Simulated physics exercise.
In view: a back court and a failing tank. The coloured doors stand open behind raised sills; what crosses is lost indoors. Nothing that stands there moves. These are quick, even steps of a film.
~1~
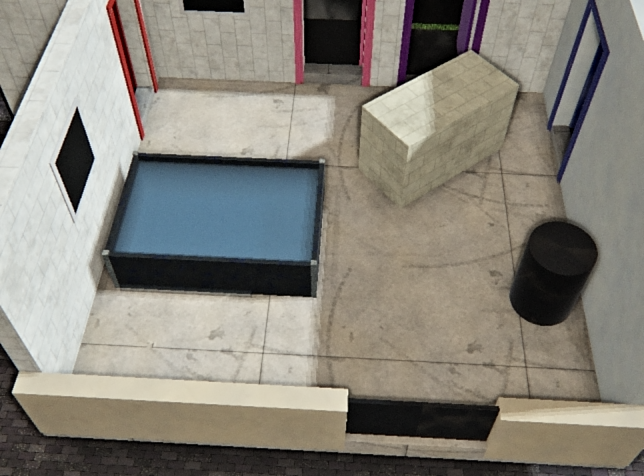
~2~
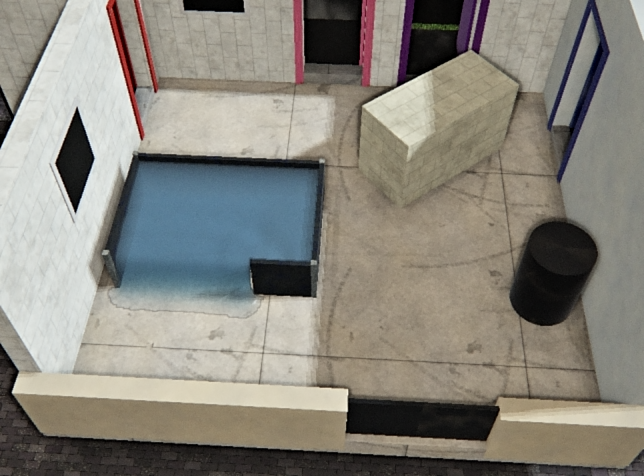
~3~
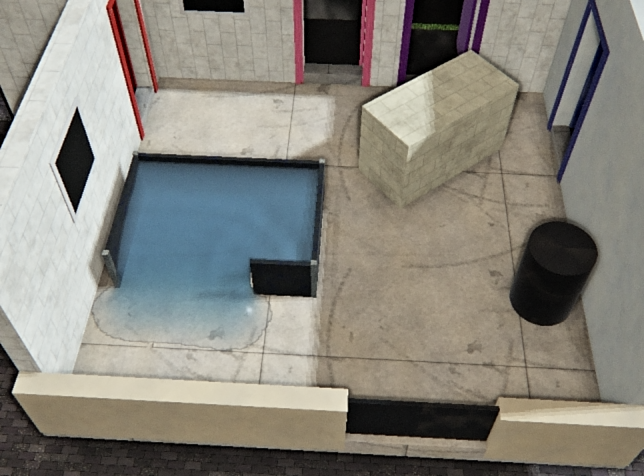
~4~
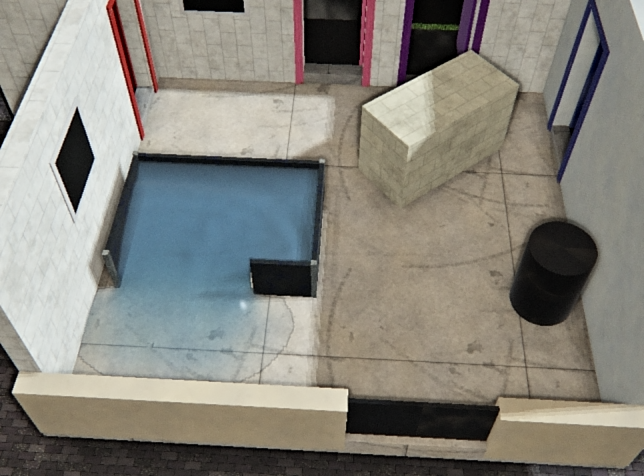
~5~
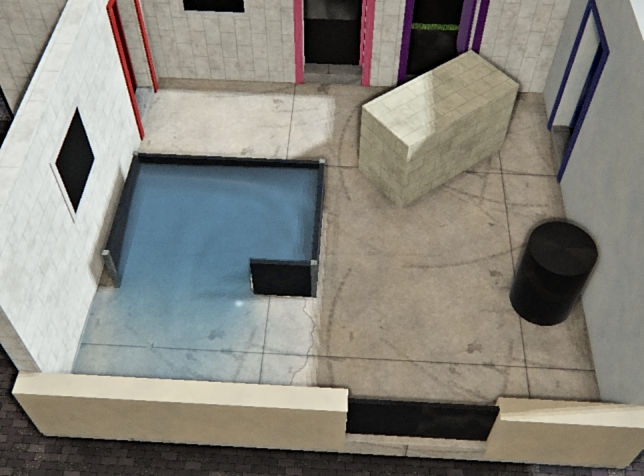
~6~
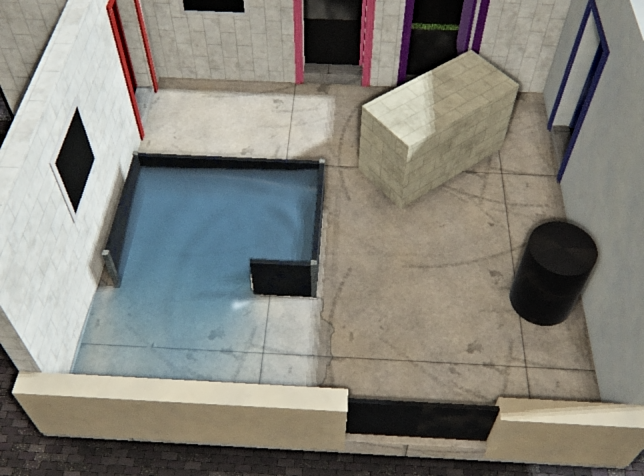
A black-walled tank of blue water stands at the left of a pale, roofless court, seen from high above by a still camera. A tan block sits right of centre and a black cylinder near the right wall, with red, pink, purple and blue doorways around them. Most of the tank's near wall gives way, and water pours out, spreading across the floor toward the low front wall and thinly rightward.
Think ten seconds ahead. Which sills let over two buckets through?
The purple door admits no more than that; the blue door admits no more than that; the pink door admits no more than that; the red door admits no more than that.
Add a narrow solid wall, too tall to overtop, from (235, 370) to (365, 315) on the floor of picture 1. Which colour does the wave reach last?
Last comes the purple-painted one.
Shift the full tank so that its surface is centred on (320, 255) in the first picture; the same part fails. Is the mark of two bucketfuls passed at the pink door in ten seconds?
One by one: The pink door holds.
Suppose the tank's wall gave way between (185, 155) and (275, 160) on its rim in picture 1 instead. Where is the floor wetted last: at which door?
The blue one.
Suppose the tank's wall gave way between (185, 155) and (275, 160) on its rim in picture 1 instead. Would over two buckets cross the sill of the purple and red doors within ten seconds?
Then: The purple door floods; the red door lets more in.
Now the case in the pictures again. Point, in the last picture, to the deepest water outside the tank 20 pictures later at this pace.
Around (585, 373).
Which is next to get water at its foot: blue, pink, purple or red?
The one in red.
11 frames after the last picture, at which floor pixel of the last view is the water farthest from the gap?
Near (562, 431).
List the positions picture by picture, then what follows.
The first frame shows the open tank at (220, 210) is whole and still.
In the second frame, water pours out at (185, 277) and has run to (116, 295).
In the third frame, water pours out at (185, 279) and has run to (249, 337).
In the fourth frame, the front is at (82, 346), out from the gap at (186, 280).
In the fifth frame, water pours out at (186, 280) and has run to a hidden place.
In the sixth frame, water pours out at (186, 280) and has run to a hidden place.
A moment on, water covers 15 % of the floor; the purple door not reached, the blue door not reached, the pink door not reached, the red door not reached.
Next, water covers 30 % of the floor; the purple door not reached, the blue door not reached, the pink door not reached, the red door not reached.
Then, water covers 55 % of the floor; the purple door not reached, the blue door not reached, the pink door not reached, the red door wet at the sill, nothing in.
Later, water covers 75 % of the floor; the purple door wet at the sill, nothing in, the blue door wet at the sill, nothing in, the pink door wet at the sill, nothing in, the red door wet at the sill, nothing in.
In the end, water covers 95 % of the floor; the purple door under two buckets in, the blue door wet at the sill, nothing in, the pink door wet at the sill, nothing in, the red door wet at the sill, nothing in.
